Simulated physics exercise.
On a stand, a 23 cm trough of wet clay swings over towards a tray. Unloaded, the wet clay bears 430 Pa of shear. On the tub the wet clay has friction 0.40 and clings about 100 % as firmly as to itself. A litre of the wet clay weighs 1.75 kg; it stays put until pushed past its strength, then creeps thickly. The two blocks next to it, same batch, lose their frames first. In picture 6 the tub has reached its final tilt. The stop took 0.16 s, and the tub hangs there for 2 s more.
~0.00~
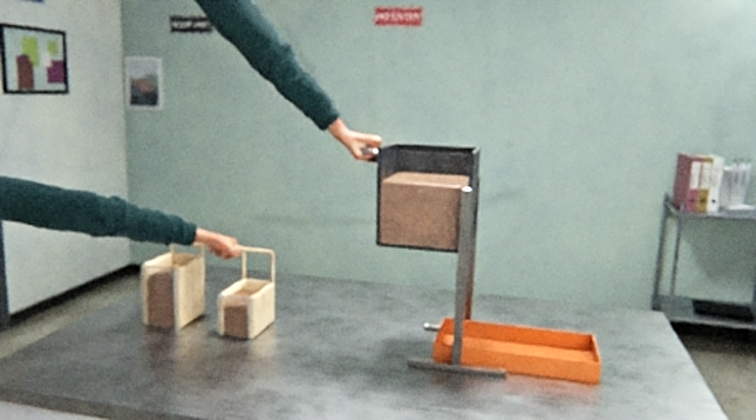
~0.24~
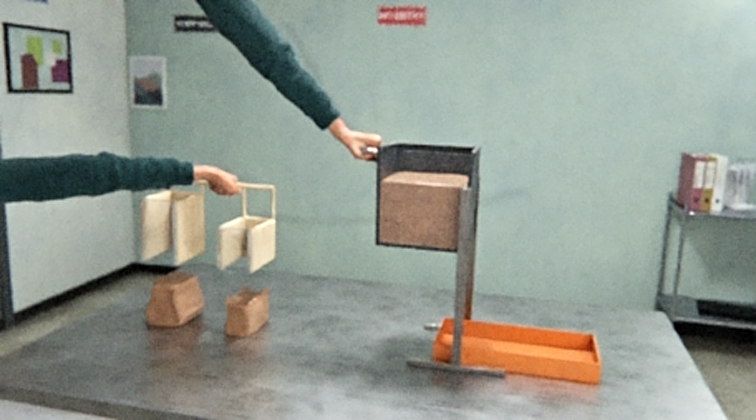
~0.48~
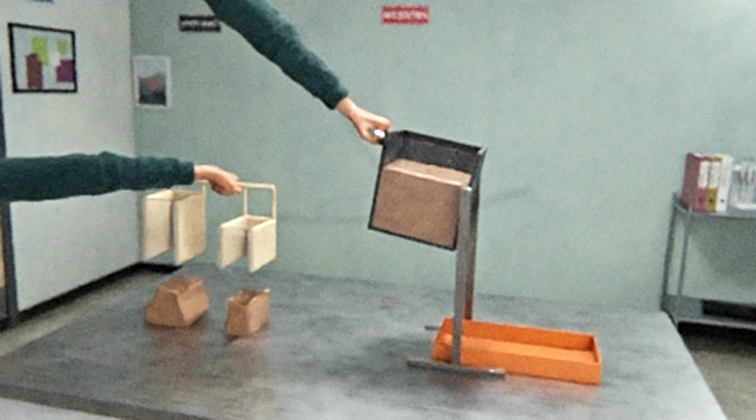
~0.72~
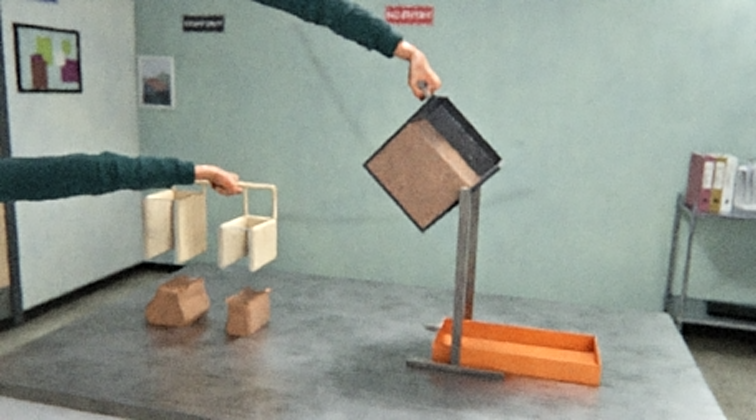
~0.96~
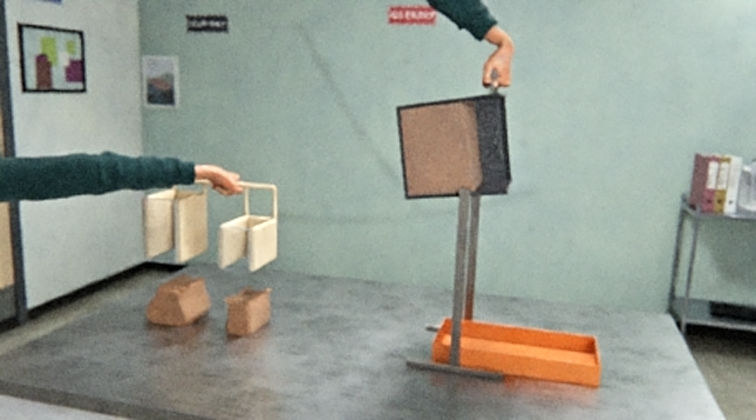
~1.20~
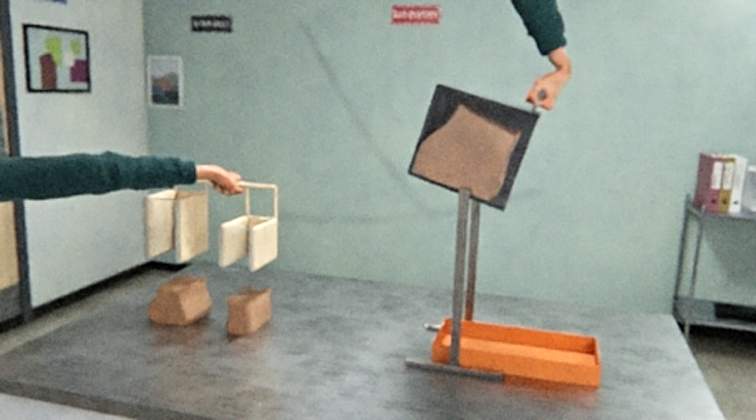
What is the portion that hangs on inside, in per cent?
It comes to some 42 %.
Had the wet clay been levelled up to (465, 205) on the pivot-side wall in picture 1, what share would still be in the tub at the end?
In that case some 50 per cent.
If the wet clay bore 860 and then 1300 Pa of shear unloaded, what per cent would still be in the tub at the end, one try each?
In that order: 45 %, 100 %.
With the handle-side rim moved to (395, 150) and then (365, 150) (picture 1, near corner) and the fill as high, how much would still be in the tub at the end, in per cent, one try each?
In turn about 45 %, 35 %.
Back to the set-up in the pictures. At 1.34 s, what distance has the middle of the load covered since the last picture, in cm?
Roughly 8 cm.
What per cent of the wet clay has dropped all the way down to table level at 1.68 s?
Some 50 per cent.
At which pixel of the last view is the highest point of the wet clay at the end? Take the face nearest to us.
Around (425, 148).
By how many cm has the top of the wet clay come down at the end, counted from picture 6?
Some 10 cm.
By 1.34 s, the tub is at 106 degrees and holds 73 %.
By 1.51 s, the tub is at 106 degrees and holds 44 %.
By 1.68 s, the tub is at 106 degrees and holds 42 %.
By 1.85 s, the tub is at 106 degrees and holds 42 %.
By 3.20 s, at the end, the tub is at 106 degrees and holds 42 %.
